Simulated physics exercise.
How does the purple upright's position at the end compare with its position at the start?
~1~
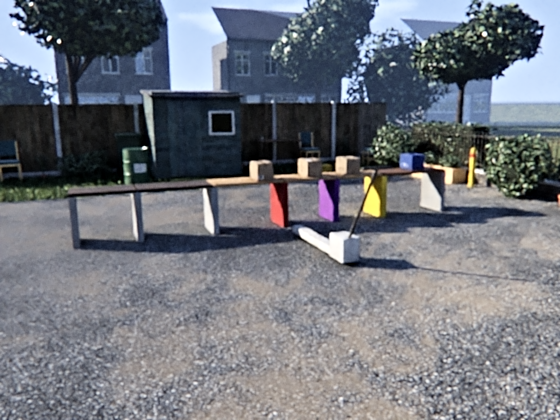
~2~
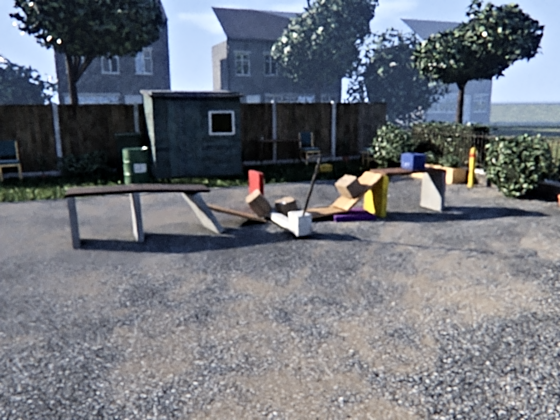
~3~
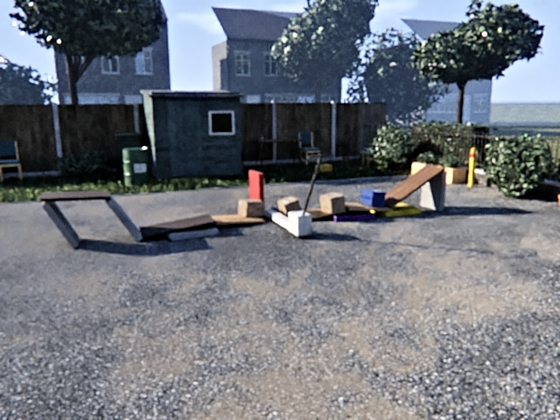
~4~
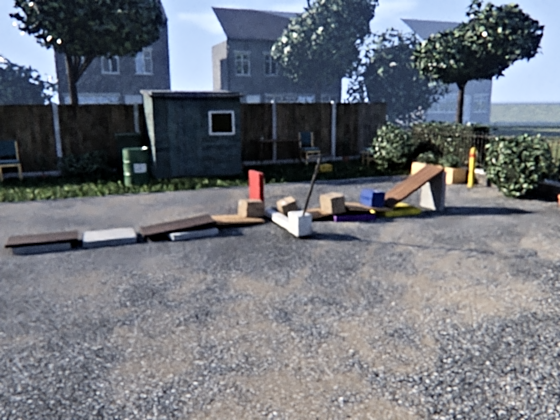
At the start the purple upright stands under the boards, and at the end it lies on its side on the ground.
